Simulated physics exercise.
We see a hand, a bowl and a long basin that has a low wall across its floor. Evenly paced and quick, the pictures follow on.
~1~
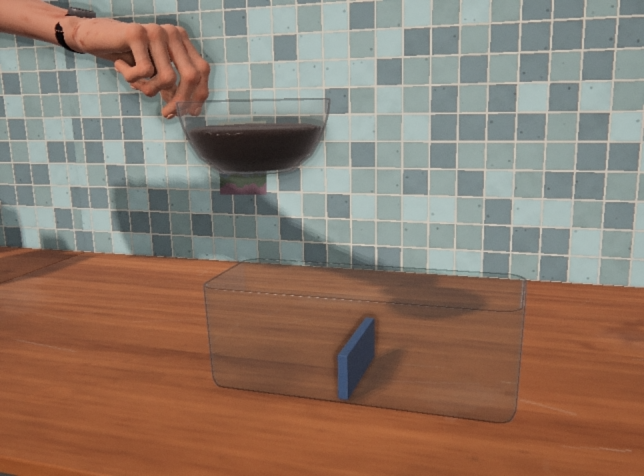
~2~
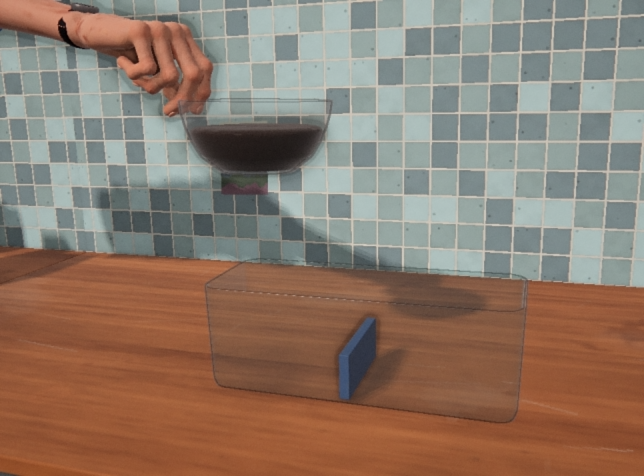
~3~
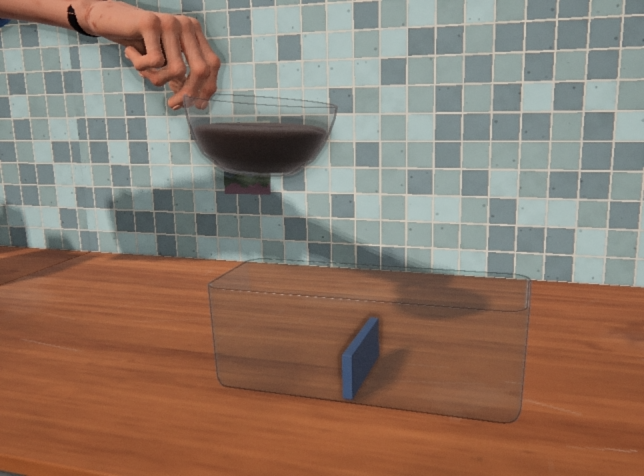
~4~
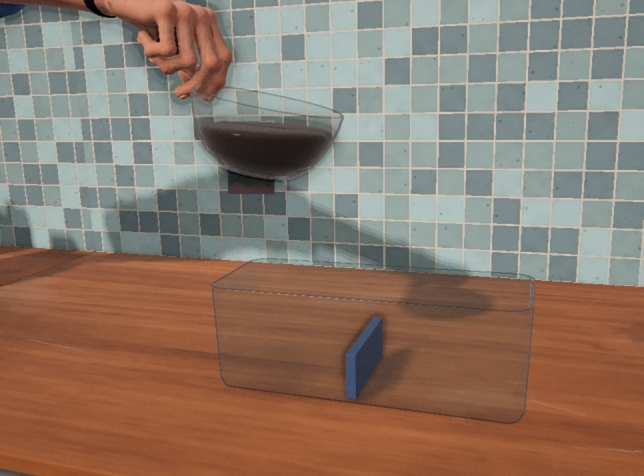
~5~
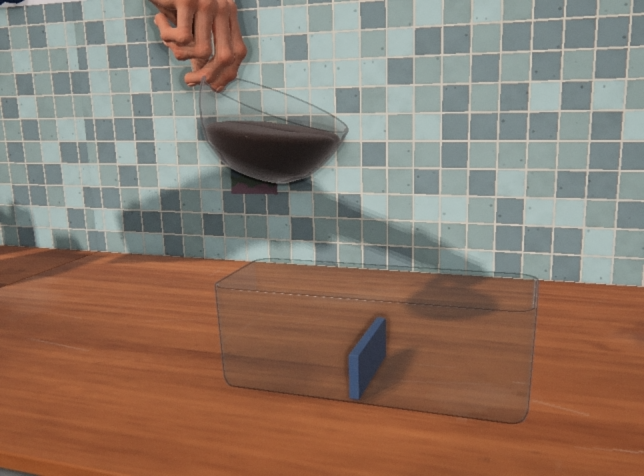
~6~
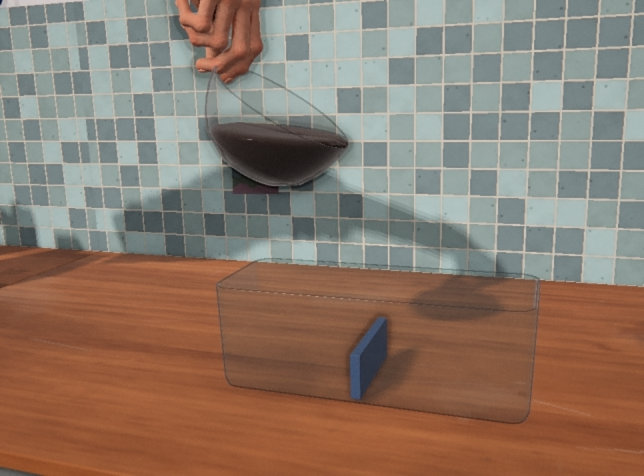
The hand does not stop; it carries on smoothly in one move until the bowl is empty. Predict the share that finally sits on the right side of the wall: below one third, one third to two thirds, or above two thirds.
The centre band.
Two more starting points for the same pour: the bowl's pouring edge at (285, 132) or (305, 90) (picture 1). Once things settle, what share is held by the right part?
Try one: 10 %; try two: 35 %.
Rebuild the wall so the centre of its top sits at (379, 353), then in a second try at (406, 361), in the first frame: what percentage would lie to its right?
Note - case one near 35 %, case two near 25 %.
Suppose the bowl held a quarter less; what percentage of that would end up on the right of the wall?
The share comes to roughly 55 per cent.
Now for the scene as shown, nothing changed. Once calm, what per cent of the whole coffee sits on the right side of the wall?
Around 60 %.
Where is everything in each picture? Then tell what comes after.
In the first picture, tilt 0°; pouring edge (326, 101); surface from (198, 128) to (321, 128); the long basin's rim runs from (225, 273) to (524, 294); the wall's top is at (357, 337).
In the second picture, tilt 2°; pouring edge (328, 103); surface from (200, 128) to (323, 129).
In the third picture, tilt 6°; pouring edge (333, 109); surface from (203, 126) to (326, 131).
In the fourth picture, tilt 13°; pouring edge (339, 120); surface from (209, 123) to (331, 134).
In the fifth picture, tilt 23°; pouring edge (344, 134); surface from (216, 124) to (340, 137).
In the sixth picture, tilt 34°; pouring edge (344, 150); surface from (221, 125) to (343, 140).
A moment on, the tilt is 96° and 14 per cent is still to pour, 1 is left of the wall and 32 right of it.
Next, the tilt is 104° and 0 per cent is still to pour, 33 is left of the wall and 62 right of it.
Then the tilt is 104° and 0 per cent is still to pour, 39 is left of the wall and 58 right of it.
Later the tilt is 104° and 0 per cent is still to pour, 39 is left of the wall and 59 right of it.
Finally, 39 per cent lies left of the wall, 59 right of it and 2 outside.
